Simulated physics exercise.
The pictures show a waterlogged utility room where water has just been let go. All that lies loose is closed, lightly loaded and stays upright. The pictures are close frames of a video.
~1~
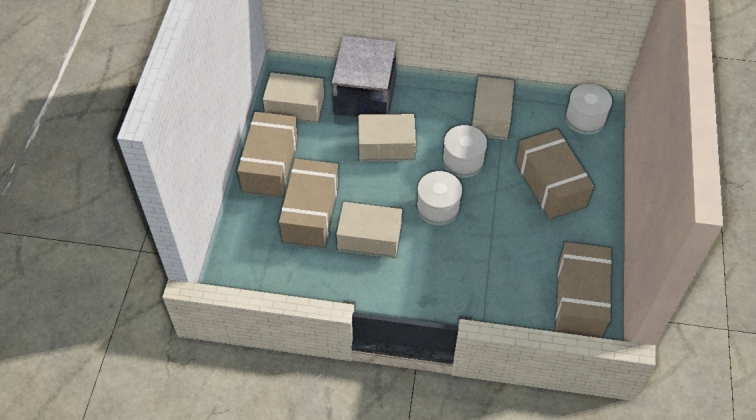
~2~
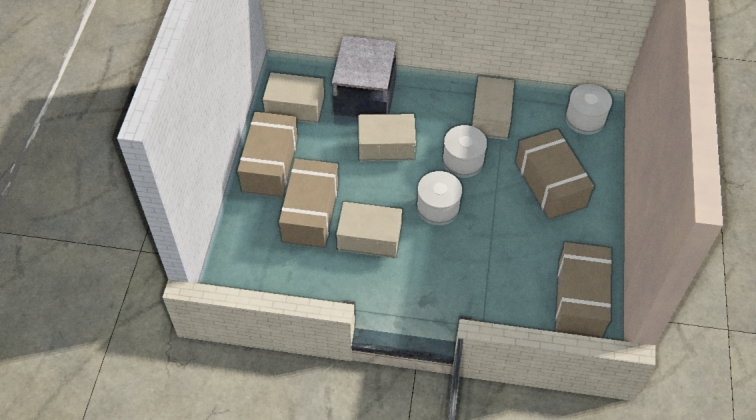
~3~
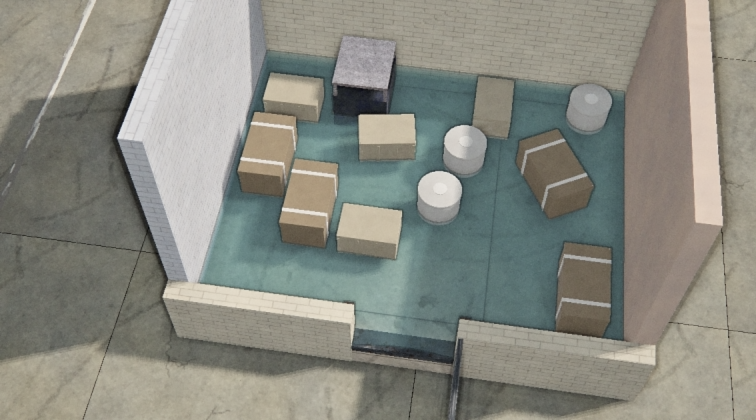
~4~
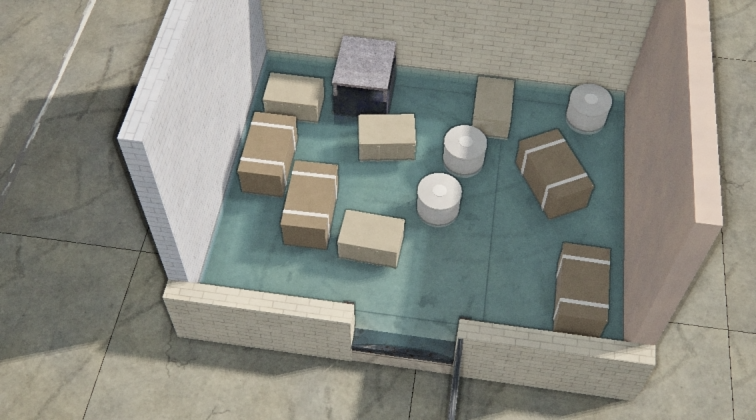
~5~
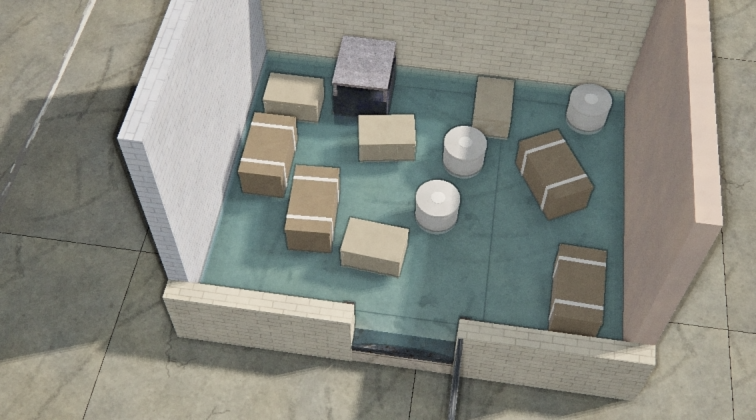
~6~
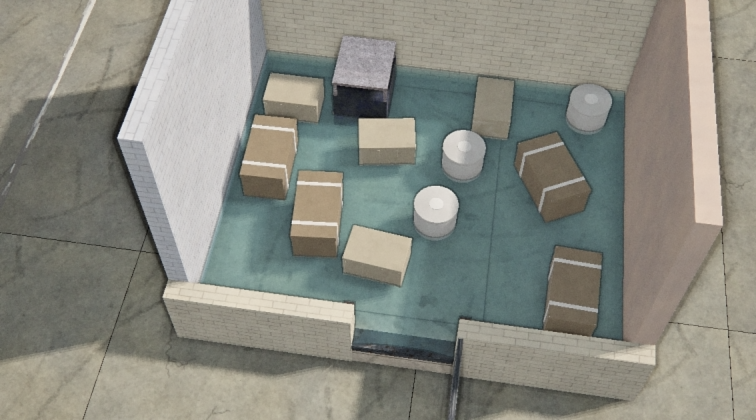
In the video, boxes and white tubs float in a walled, waterlogged room as a dark panel in the front wall swings open; then several of those nearest the gap drift slowly toward it, while the rest barely move.
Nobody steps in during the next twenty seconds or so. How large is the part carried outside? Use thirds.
That comes to one to two thirds.
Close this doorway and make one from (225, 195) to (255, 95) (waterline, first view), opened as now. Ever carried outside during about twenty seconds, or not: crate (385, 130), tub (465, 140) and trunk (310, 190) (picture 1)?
In that order: Through, out, gone.
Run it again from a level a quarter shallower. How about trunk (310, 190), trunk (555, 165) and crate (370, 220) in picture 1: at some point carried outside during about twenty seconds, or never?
One after the other: Through, left behind, washed out.
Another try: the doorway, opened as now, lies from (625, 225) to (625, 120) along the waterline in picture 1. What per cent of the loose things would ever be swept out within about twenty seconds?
Roughly 70 per cent.
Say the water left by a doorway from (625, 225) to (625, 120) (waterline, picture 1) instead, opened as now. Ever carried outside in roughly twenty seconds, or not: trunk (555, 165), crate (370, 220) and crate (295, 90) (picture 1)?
One after the other: Carried outside, carried outside, left behind.
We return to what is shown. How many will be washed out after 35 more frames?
That makes 4.
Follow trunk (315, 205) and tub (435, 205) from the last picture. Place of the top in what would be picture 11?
At about (324, 229) and (429, 240).
A moment on, 1 of 11 are out; 10 afloat.
Next, 2 of 11 are out; 9 afloat.
Later, 4 of 11 are out; 7 afloat.
In the end, 6 of 11 are out; 5 afloat.
